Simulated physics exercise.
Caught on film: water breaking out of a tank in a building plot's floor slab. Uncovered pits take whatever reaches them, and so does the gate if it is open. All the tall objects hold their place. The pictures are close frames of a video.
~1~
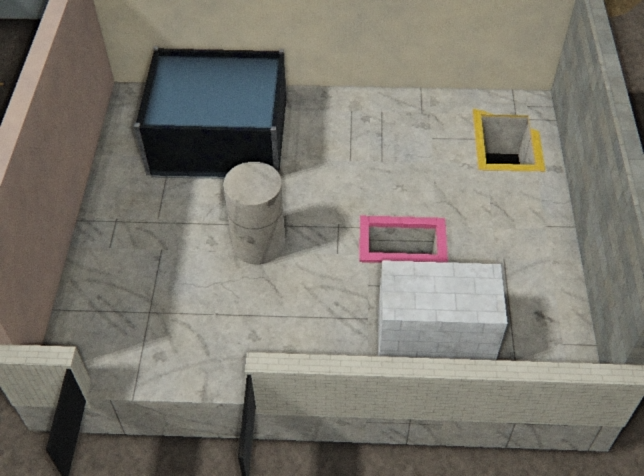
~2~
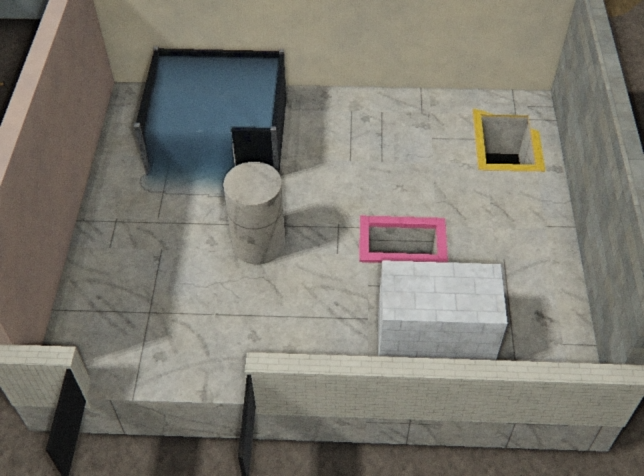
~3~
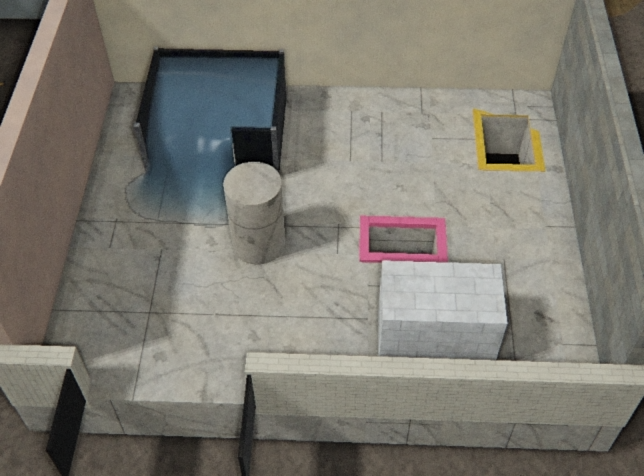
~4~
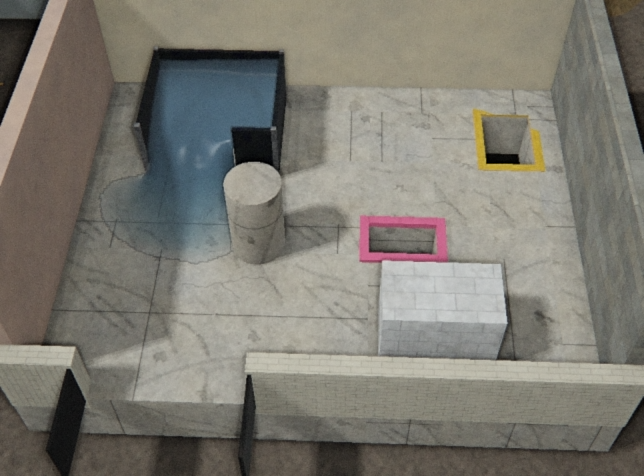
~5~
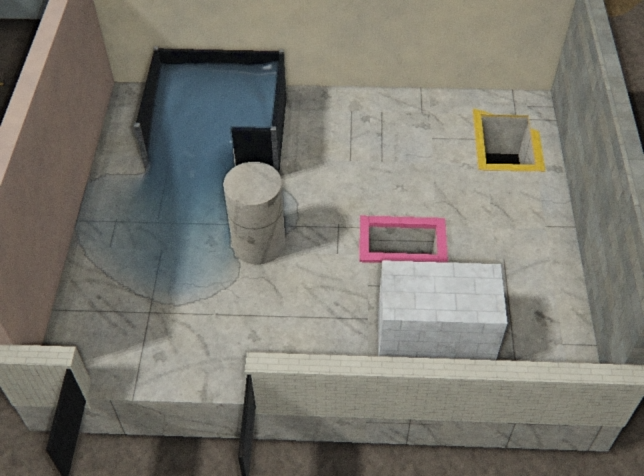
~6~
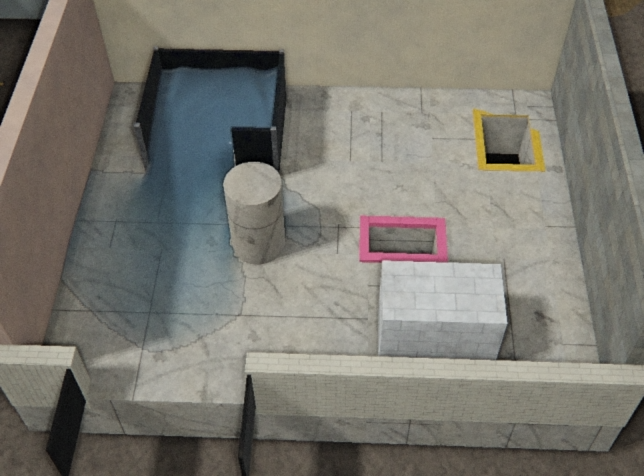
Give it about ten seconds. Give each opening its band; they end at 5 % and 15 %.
One by one: The gate takes over 15 %; the pink pit takes under 5 %; the yellow pit takes under 5 %.
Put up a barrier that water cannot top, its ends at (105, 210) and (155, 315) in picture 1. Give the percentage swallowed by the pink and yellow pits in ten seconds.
Roughly, in per cent: Pink 2, yellow 6.
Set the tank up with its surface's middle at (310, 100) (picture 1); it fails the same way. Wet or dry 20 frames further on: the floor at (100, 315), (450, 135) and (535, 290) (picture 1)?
As listed: Under water, clear, under water.
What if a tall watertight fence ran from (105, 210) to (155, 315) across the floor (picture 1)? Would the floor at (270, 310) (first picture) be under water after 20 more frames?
There: Flooded.
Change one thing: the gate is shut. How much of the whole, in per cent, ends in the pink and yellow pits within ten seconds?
In per cent: Pink 8, yellow 6.
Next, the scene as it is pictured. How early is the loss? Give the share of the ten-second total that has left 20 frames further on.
I make it 55 per cent.
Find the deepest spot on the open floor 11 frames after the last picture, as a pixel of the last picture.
Close to (64, 379).
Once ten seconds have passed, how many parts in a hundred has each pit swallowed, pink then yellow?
Near 0 and 0 in a hundred.
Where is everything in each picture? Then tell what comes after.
The first frame shows the water tank at (213, 92) is whole and still.
In the second frame, water pours out at (191, 156) and has run to (145, 178).
In the third frame, water pours out at (192, 159) and has run to (224, 220).
In the fourth frame, the front is at (210, 255), out from the gap at (192, 161).
In the fifth frame, the front is at (189, 297), out from the gap at (192, 161).
In the sixth frame, the front is at (143, 342), out from the gap at (192, 161).
A moment on, water covers 35 % of the floor; the gate 6 %, the pink pit 0 %, the yellow pit 0 %.
Next, water covers 40 % of the floor; the gate 19 %, the pink pit 0 %, the yellow pit 0 %.
Then, water covers 40 % of the floor; the gate 36 %, the pink pit 0 %, the yellow pit 0 %.
Later, water covers 50 % of the floor; the gate 53 %, the pink pit 0 %, the yellow pit 0 %.
In the end, water covers 75 % of the floor; the gate 65 %, the pink pit 0 %, the yellow pit 0 %.
